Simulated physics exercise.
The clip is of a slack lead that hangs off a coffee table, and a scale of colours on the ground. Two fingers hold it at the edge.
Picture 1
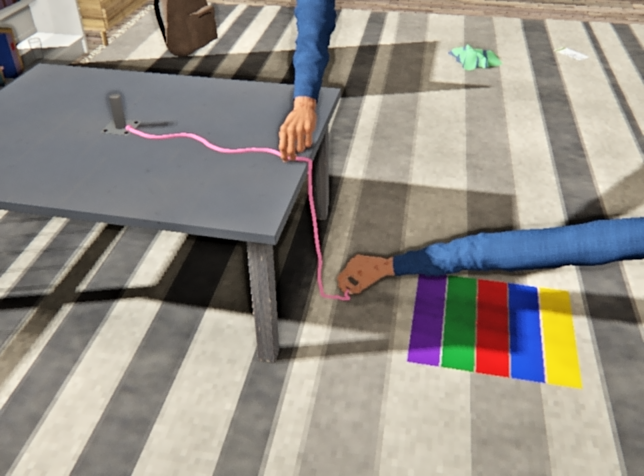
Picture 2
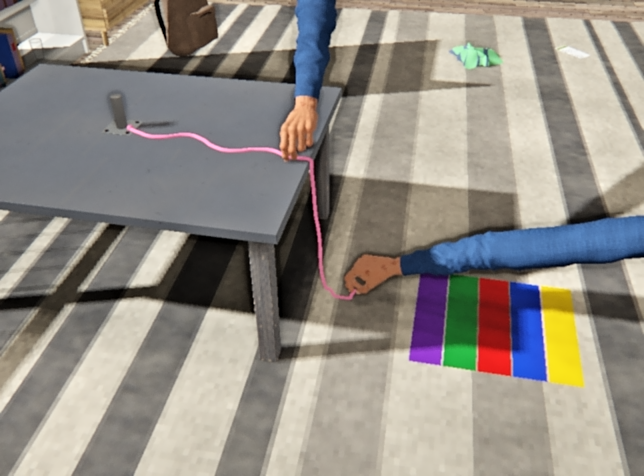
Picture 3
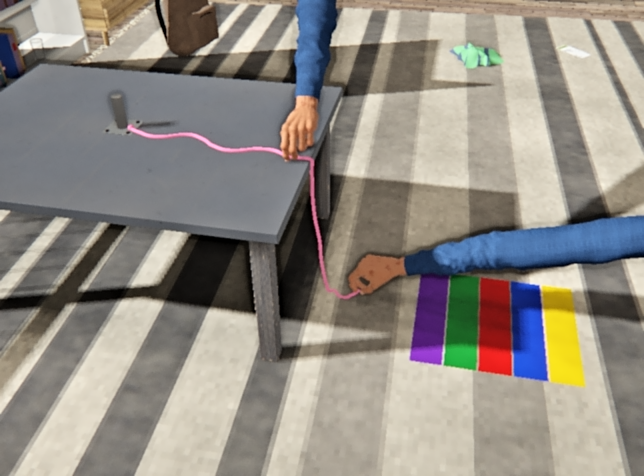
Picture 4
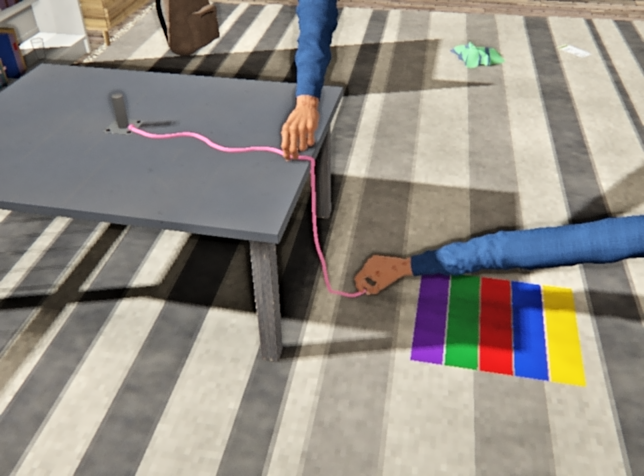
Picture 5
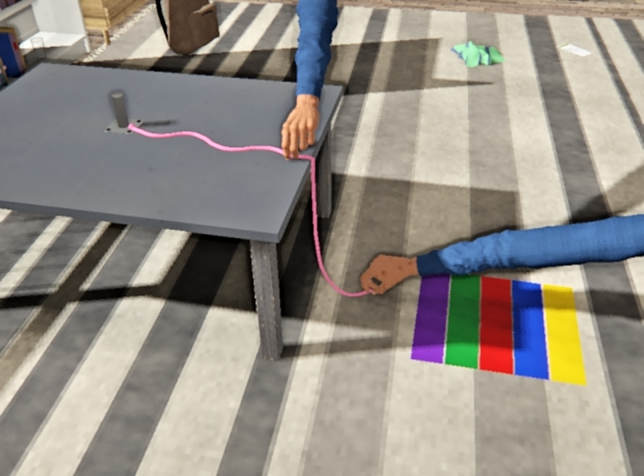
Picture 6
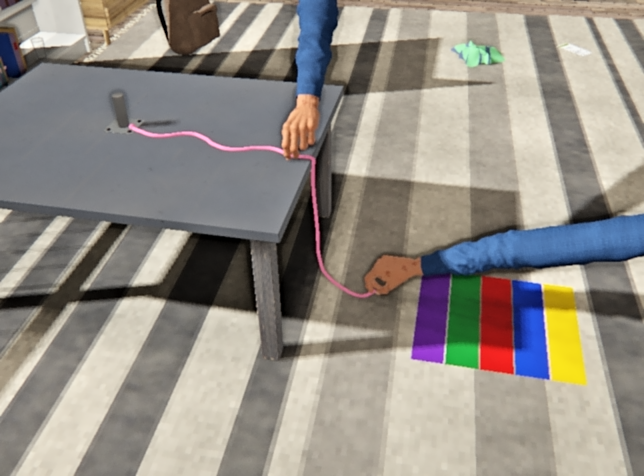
At the start, a pink cord runs across a grey table, pinned at the edge by one hand, and hangs down to a second hand near the striped rug. The lower hand then shifts slightly right, drawing the cord's end closer to the colour strips while the upper hand stays still.
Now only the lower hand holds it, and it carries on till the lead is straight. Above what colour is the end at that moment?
It gets as far as the green strip.
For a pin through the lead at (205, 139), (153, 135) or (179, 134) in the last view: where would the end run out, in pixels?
Near (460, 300), (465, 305) and (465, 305).
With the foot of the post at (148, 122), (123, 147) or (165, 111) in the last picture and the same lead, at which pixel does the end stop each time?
About (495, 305), (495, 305) and (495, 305).
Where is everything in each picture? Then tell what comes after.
In the first frame, end (348, 290); purple (425, 346); green (459, 351); red (492, 356); blue (527, 361); yellow (562, 367).
In the second frame, end (355, 290); lead through (148, 136) (205, 141) (267, 150) (312, 177) (319, 232) (323, 280).
In the third frame, end (359, 290).
In the fourth frame, end (365, 291); lead through (149, 135) (207, 141) (268, 149) (313, 177) (315, 231) (326, 279).
In the fifth frame, end (371, 291).
In the sixth frame, end (375, 291); lead through (150, 135) (207, 140) (269, 148) (313, 176) (318, 230) (330, 278).
A little later, end near (415, 296); short of the strips.
Next, end near (449, 301); over purple.
When it is tight, end near (469, 303); over green. The green one.
